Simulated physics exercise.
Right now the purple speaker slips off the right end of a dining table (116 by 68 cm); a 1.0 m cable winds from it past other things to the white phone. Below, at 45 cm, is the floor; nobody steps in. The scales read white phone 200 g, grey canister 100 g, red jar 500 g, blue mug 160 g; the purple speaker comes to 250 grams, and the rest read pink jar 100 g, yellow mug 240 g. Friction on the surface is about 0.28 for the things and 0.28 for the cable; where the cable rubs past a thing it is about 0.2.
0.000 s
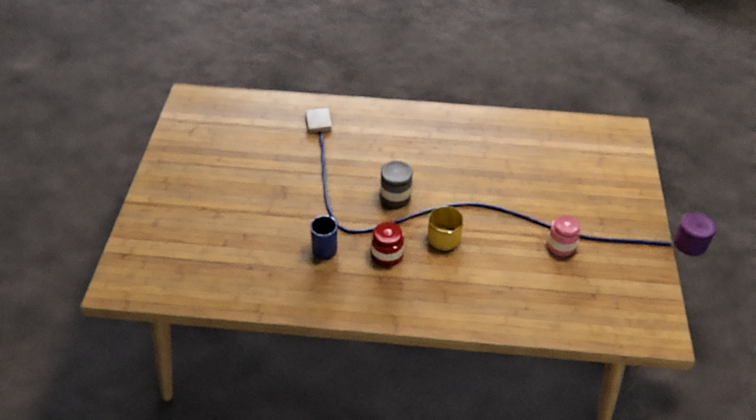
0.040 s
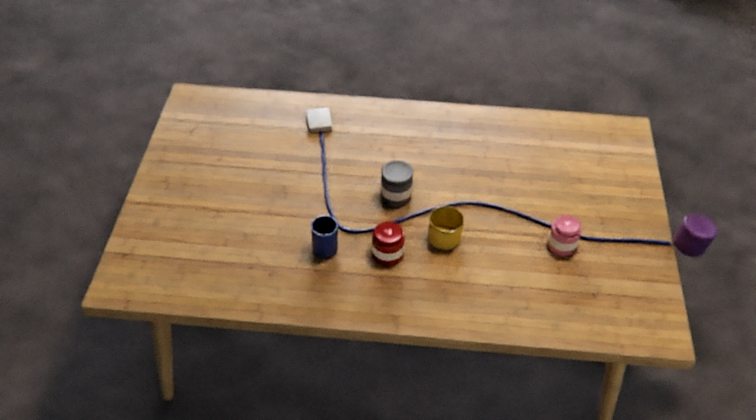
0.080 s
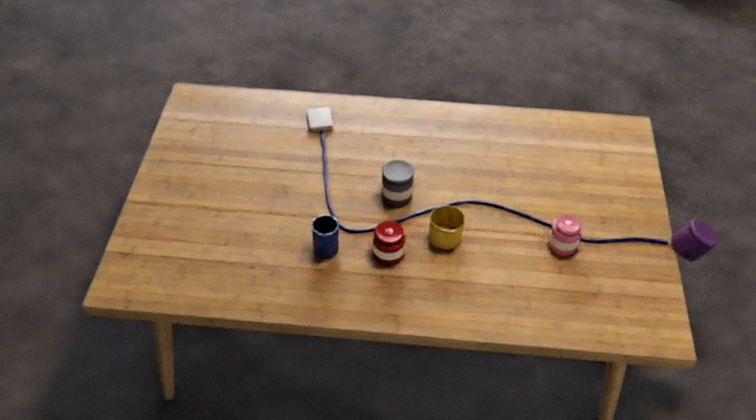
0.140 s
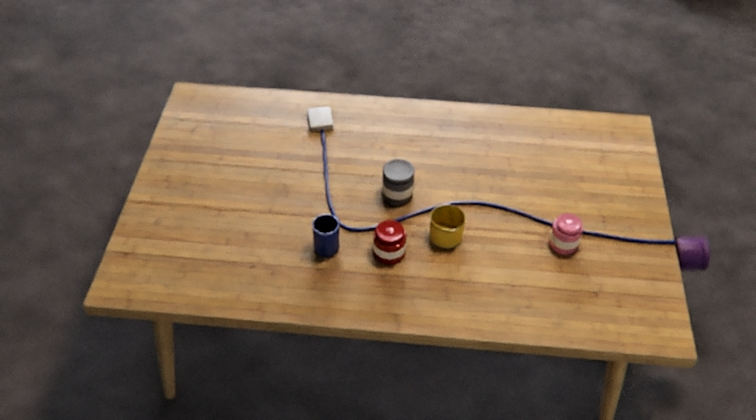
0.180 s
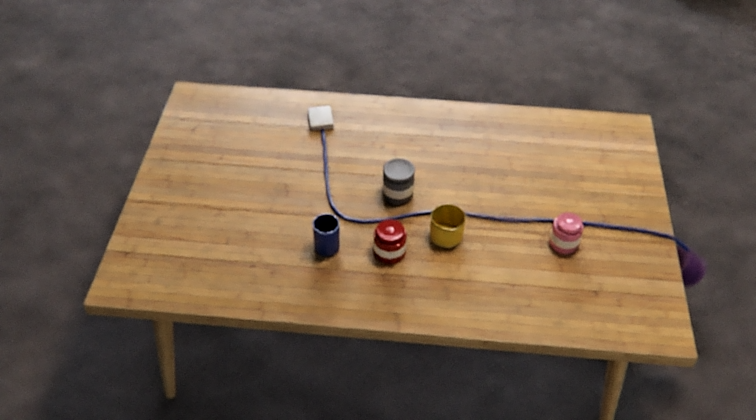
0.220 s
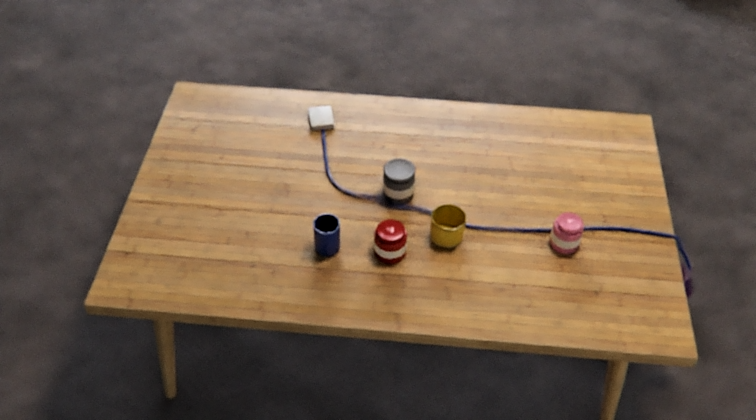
The clip opens on a wooden table with jars, mugs and a canister, a blue cable winding from a white phone to a purple speaker at the right edge. The speaker tilts and drops below the edge, drawing the cable straighter among the jars and mugs and down over the side.
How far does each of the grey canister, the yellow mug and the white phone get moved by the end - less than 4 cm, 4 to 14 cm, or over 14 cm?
Result: The grey canister will go a great distance; the yellow mug will scarcely budge; the white phone will go a great distance.
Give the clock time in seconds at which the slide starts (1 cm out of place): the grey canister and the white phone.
Approx. times - grey canister: 0.28 s, white phone: 0.30 s.
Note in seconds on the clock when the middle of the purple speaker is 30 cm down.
Roughly 0.36 s.
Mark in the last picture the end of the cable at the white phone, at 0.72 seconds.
Near (433, 175).
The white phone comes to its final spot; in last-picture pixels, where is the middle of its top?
Somewhere around (420, 173) is where it ends up.
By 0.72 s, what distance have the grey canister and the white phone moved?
Grey canister roughly 40 cm, white phone roughly 30 cm.
After 0.5 s, the cable's tail end at (377, 150); grey canister 23 cm off its start, white phone 14 cm off its start, purple speaker over the edge.
After 0.7 s, the cable's tail end at (433, 175); grey canister 41 cm off its start, white phone 28 cm off its start, purple speaker over the edge.
After 1.0 s, the cable's tail end at (436, 177); grey canister over the edge, white phone 29 cm off its start at (420, 173), purple speaker over the edge.
After 1.2 s, the cable's tail end at (436, 177); grey canister over the edge, white phone 29 cm off its start, purple speaker over the edge.
After 2.4 s, the cable's tail end at (436, 177); grey canister over the edge, white phone 29 cm off its start at (420, 173), yellow mug 0 cm off its start at (449, 217), purple speaker over the edge.
